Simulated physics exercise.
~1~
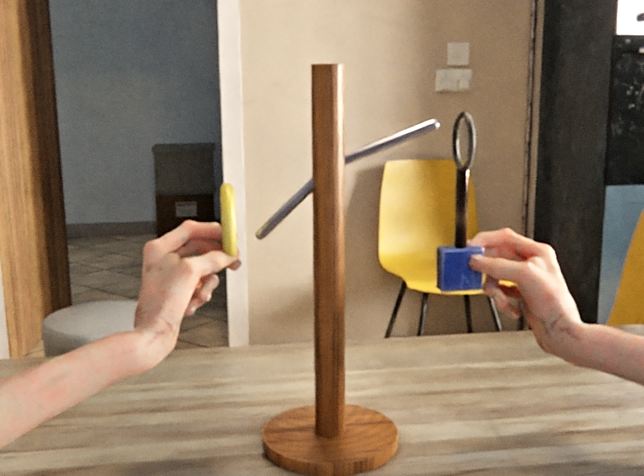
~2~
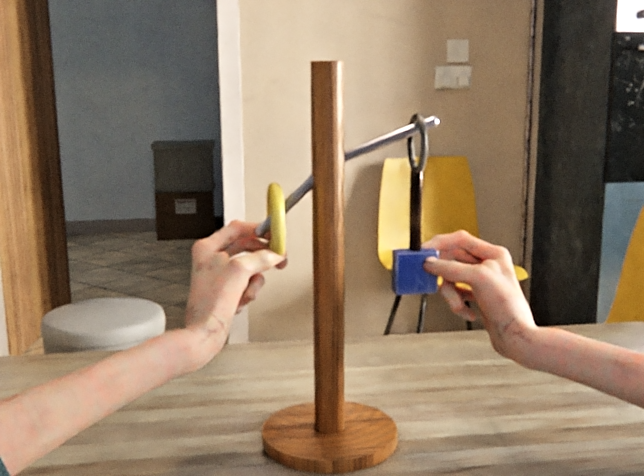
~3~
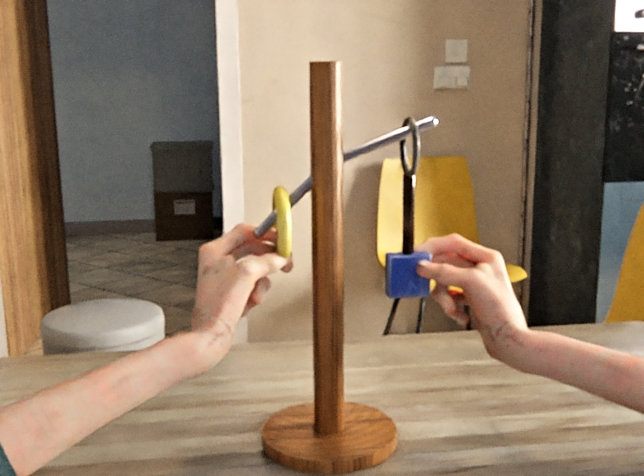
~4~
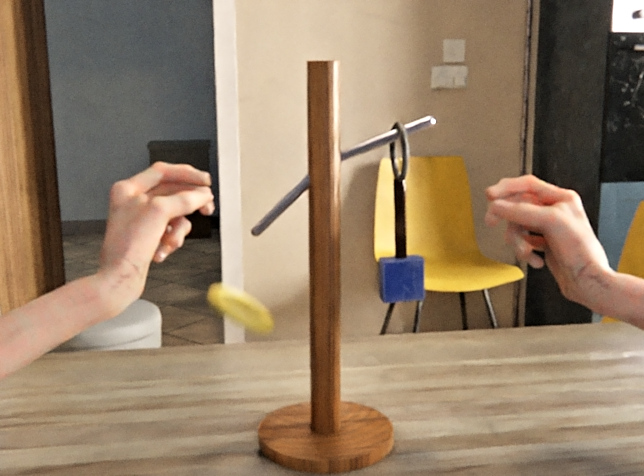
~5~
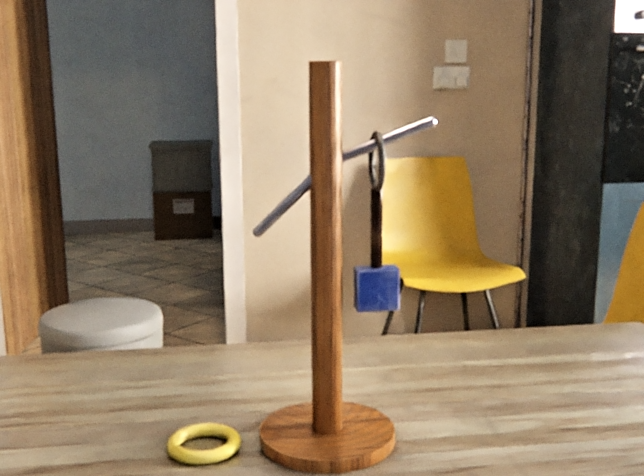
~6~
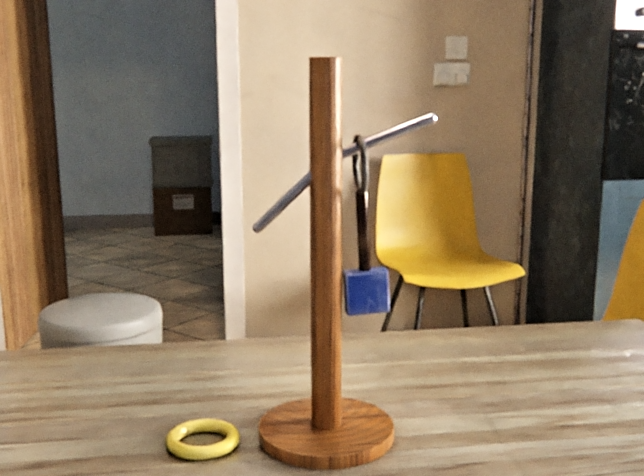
On a wooden table, two hands bring a yellow ring and a blue block with a looped handle to a slanted rod on a wooden stand, then let go. The ring drops to the table, while the blue object stays hanging and slides left toward the post.
